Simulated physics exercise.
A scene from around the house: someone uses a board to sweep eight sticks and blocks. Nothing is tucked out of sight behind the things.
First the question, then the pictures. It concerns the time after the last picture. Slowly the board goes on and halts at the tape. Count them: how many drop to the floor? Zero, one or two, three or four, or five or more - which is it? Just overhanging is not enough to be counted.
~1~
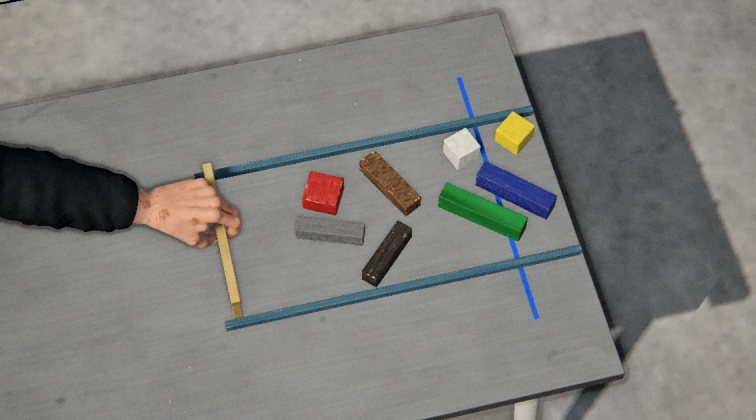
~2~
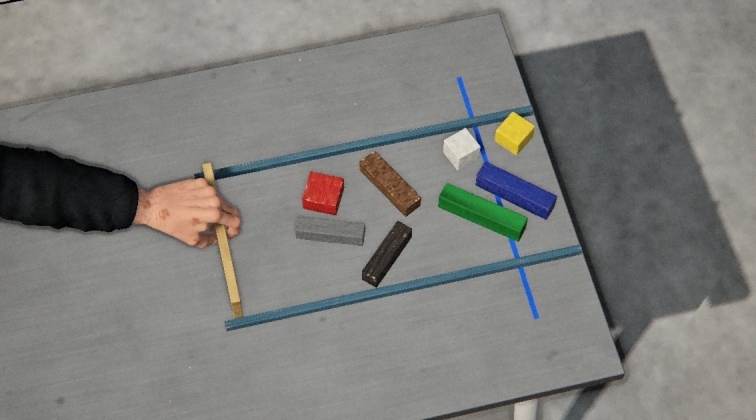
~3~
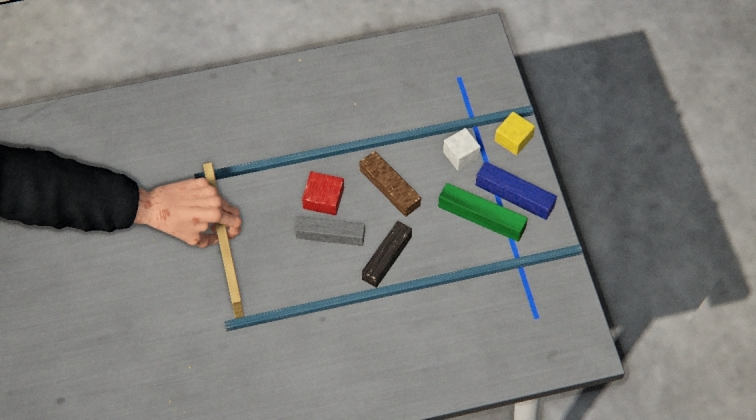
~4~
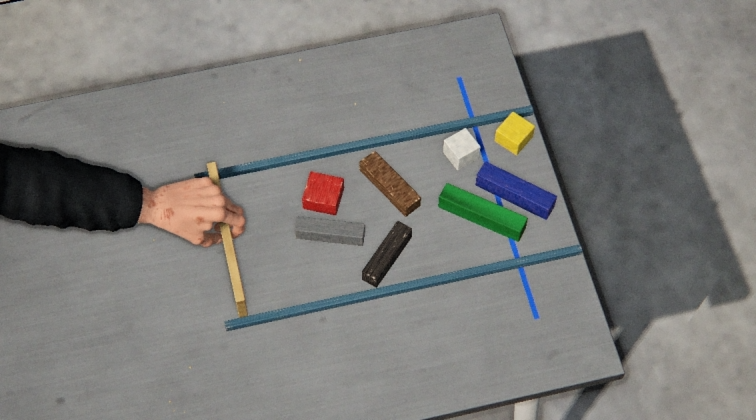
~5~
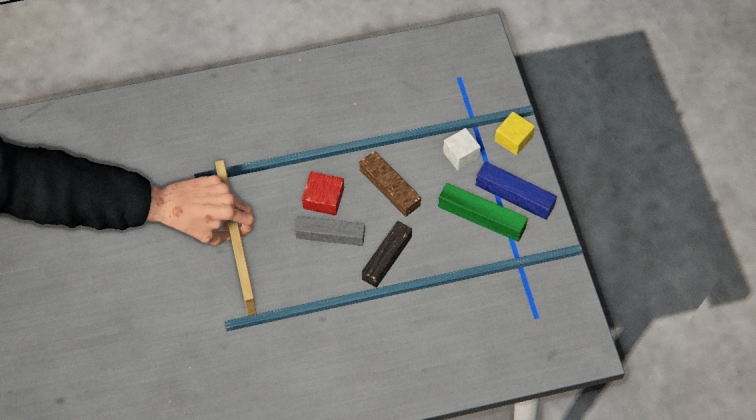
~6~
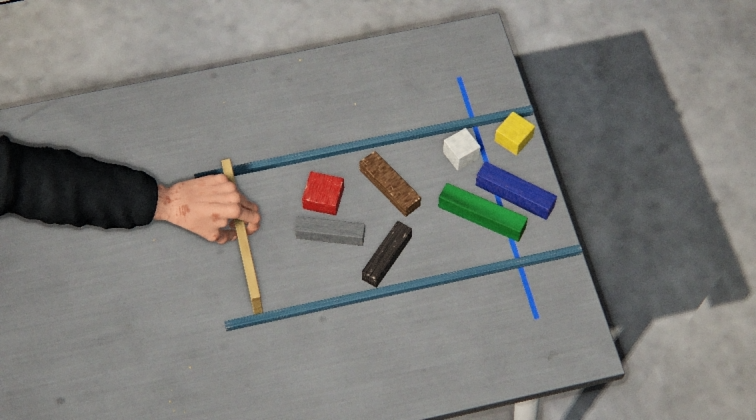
Three or four drop.
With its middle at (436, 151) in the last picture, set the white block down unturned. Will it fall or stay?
In that case it goes down.
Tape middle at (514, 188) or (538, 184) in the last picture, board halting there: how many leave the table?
The counts: 4 and 6.
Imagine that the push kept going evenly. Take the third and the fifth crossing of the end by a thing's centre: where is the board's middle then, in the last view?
I'd say close to (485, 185), and after that close to (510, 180).
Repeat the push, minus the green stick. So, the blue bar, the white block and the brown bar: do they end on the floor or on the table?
Final state: Blue bar off, white block off, brown bar in place.
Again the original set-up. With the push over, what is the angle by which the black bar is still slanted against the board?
About 90° out of line.
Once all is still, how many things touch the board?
At rest, 3 are in contact.
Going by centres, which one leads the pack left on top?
The green stick is the one.
Soon after, none off yet; yellow block at rest near (515, 133); blue bar at rest near (516, 191); green stick at rest near (483, 212).
At rest, the number that fall off is three or four; fallen, white block, blue bar and yellow block.
